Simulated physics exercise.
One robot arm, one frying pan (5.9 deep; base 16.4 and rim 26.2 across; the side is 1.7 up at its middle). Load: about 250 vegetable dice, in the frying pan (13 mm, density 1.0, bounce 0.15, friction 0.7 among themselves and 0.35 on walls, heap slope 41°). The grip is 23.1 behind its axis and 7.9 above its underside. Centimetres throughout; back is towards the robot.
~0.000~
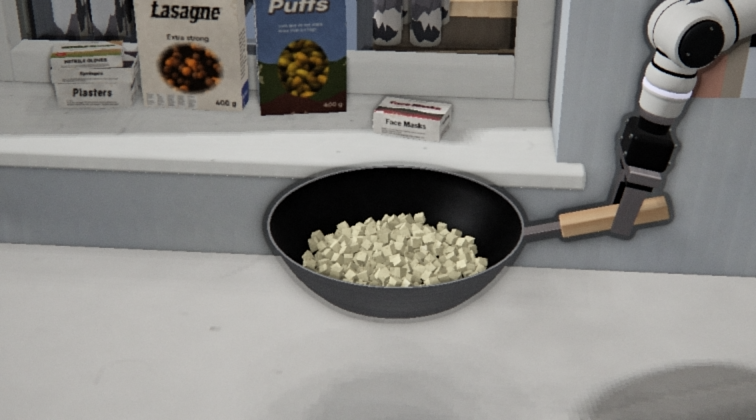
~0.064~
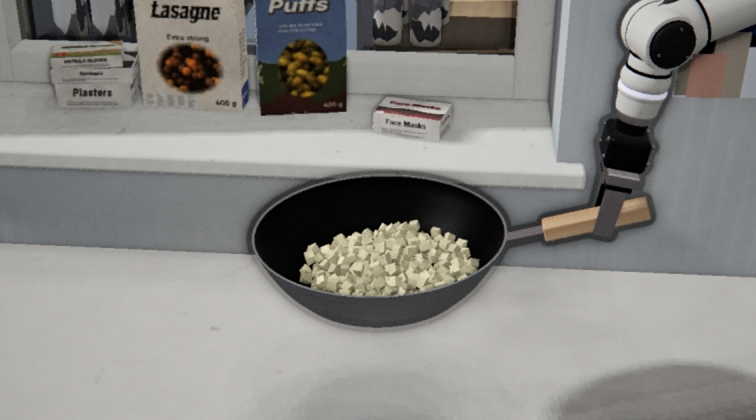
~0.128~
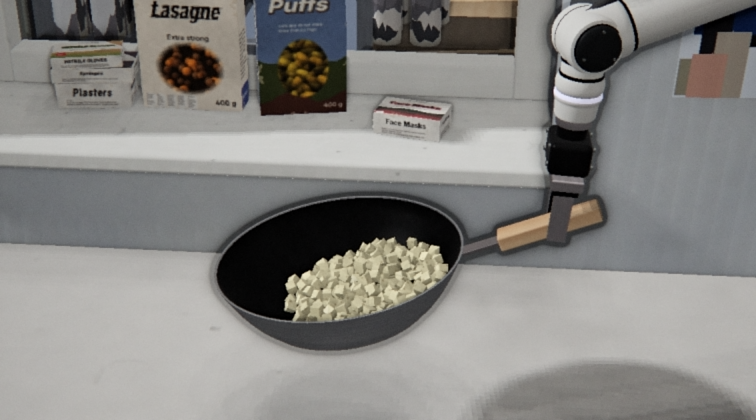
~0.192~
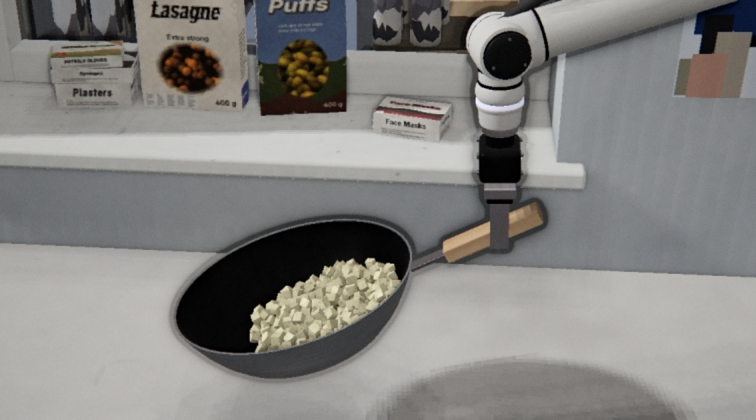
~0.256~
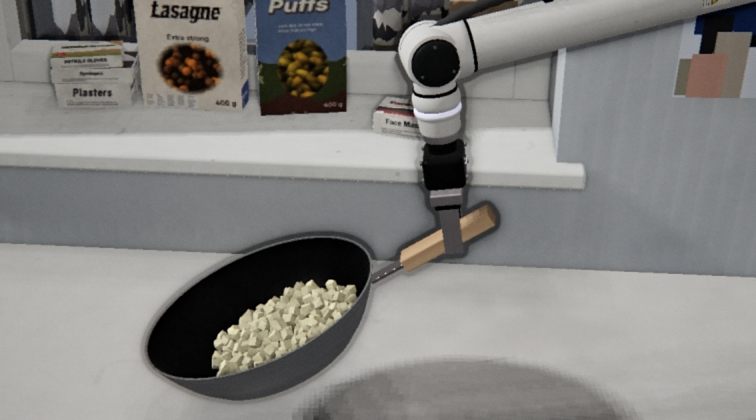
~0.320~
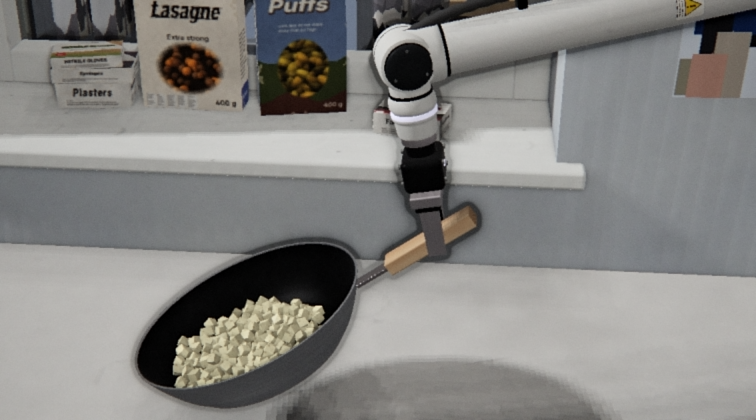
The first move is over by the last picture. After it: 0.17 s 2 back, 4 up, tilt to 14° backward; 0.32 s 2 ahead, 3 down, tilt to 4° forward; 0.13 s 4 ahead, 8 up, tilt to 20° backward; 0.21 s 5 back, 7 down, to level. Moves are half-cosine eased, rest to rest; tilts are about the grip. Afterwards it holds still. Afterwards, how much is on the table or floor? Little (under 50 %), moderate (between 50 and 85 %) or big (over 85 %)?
A moderate share, between 50 and 85 %, ends on the table or floor.
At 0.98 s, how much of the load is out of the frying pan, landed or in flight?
About 85 per cent by then.
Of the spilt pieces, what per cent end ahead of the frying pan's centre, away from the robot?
Roughly 90 per cent.
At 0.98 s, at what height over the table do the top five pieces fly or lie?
Some 56 cm.
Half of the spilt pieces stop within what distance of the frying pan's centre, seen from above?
Roughly 26 cm.
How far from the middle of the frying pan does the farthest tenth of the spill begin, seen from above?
Some 40 cm.
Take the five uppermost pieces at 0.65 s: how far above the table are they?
About 52 cm.
After 0.65 s, tilted 5° backward, highest piece 53 above the table; 58 in the frying pan, 195 in flight or on a rim.
After 0.98 s, tilted 18° backward, highest piece 61 above the table; 32 in the frying pan, 21 on the table or floor, 200 in flight or on a rim.
After 1.35 s, level, highest piece 54 above the table; 87 in the frying pan, 25 on the table or floor, 141 in flight or on a rim.
After 2.40 s, level, highest piece 23 above the table; 158 on the table or floor, 95 in the frying pan.
At rest, 158 on the table or floor, 95 in the frying pan. That is 62 % on the table or floor.
